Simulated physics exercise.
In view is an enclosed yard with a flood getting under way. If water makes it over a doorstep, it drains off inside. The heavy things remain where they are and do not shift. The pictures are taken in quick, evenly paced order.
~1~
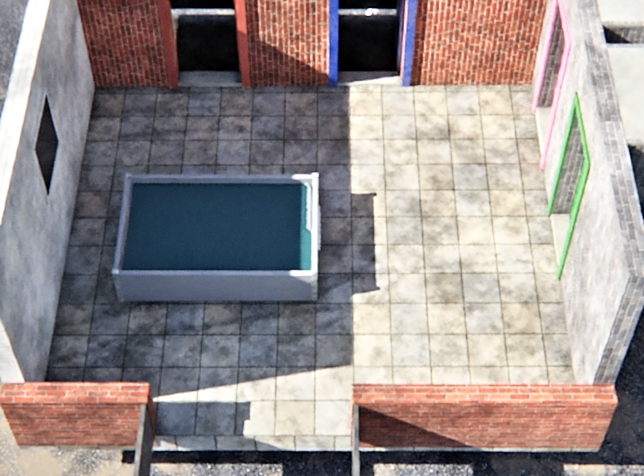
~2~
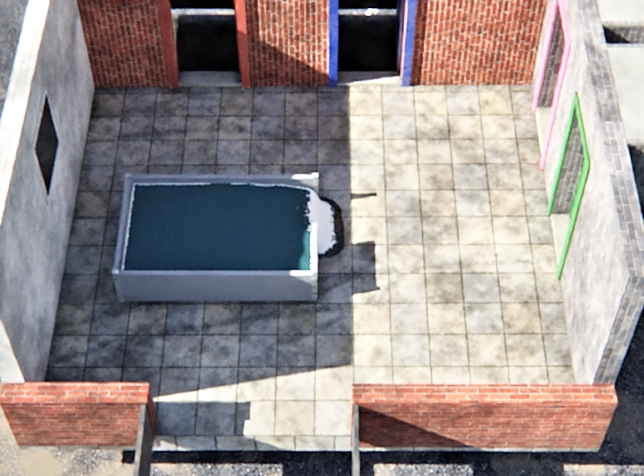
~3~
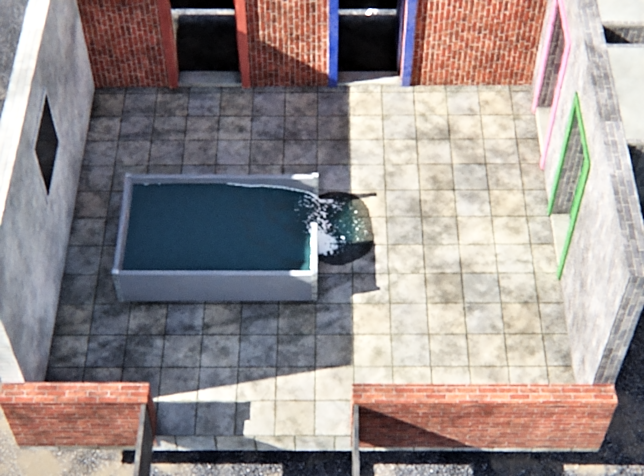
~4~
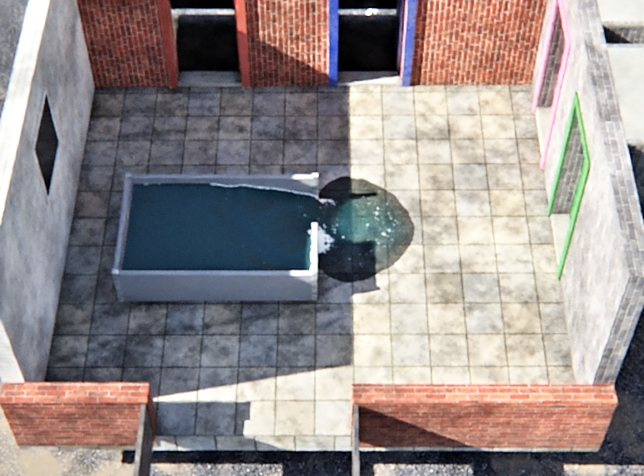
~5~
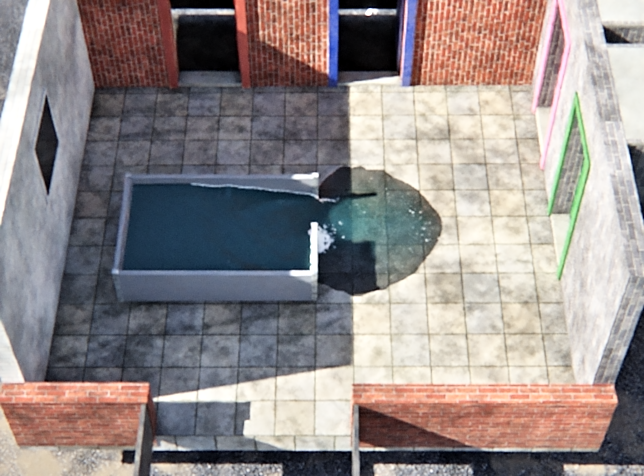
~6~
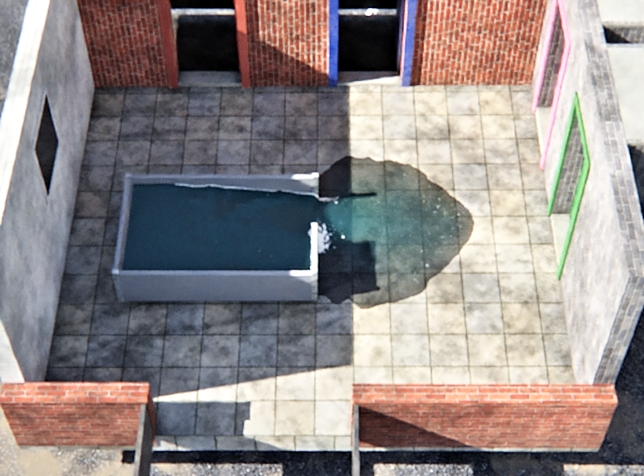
Enclosed tiled yard with brick and grey walls, water pouring through a gap in a tank's right side and spreading rightward.
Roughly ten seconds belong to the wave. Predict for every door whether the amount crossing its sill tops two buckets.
Outcome: The red door ends up within two buckets. The pink door ends up within two buckets. The green door ends up over two buckets. The blue door ends up within two buckets.
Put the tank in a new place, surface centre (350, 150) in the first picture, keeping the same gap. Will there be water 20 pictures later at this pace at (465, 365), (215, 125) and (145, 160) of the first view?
As listed: Reached, untouched, untouched.
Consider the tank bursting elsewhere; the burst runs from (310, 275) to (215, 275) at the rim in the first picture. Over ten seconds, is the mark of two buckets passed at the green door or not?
The green door stays within the limit.
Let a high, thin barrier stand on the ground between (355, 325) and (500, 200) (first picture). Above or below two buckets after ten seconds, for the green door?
Note - green door does not reach it.
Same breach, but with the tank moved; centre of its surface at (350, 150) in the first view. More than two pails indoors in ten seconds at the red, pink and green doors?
The red door falls short, the pink door overshoots the limit, and the green door falls short.
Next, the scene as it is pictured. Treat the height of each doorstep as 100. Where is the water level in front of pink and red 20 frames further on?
In order: Roughly 90 and 0 in a hundred.
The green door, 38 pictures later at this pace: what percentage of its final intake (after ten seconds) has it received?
It works out at roughly 90 percent of the ten-second total.
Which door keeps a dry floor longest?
My answer: The one in red.
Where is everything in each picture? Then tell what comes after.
In the first picture, still water in the tank at (219, 227).
In the second picture, the front is at (330, 252), out from the gap at (313, 219).
In the third picture, water pours out at (313, 220) and has run to (363, 248).
In the fourth picture, water pours out at (313, 221) and has run to (406, 237).
In the fifth picture, water pours out at (313, 221) and has run to (433, 218).
In the sixth picture, the front is at (460, 211), out from the gap at (313, 220).
A moment on, water covers 25 % of the floor; the red door not reached, the pink door not reached, the green door wet at the sill, nothing in, the blue door not reached.
Next, water covers 35 % of the floor; the red door not reached, the pink door wet at the sill, nothing in, the green door under two buckets in, the blue door not reached.
Then, water covers 40 % of the floor; the red door not reached, the pink door wet at the sill, nothing in, the green door over two buckets in, the blue door wet at the sill, nothing in.
Later, water covers 60 % of the floor; the red door wet at the sill, nothing in, the pink door wet at the sill, nothing in, the green door far over two buckets in, the blue door wet at the sill, nothing in.
In the end, water covers 95 % of the floor; the red door wet at the sill, nothing in, the pink door wet at the sill, nothing in, the green door far over two buckets in, the blue door under two buckets in.
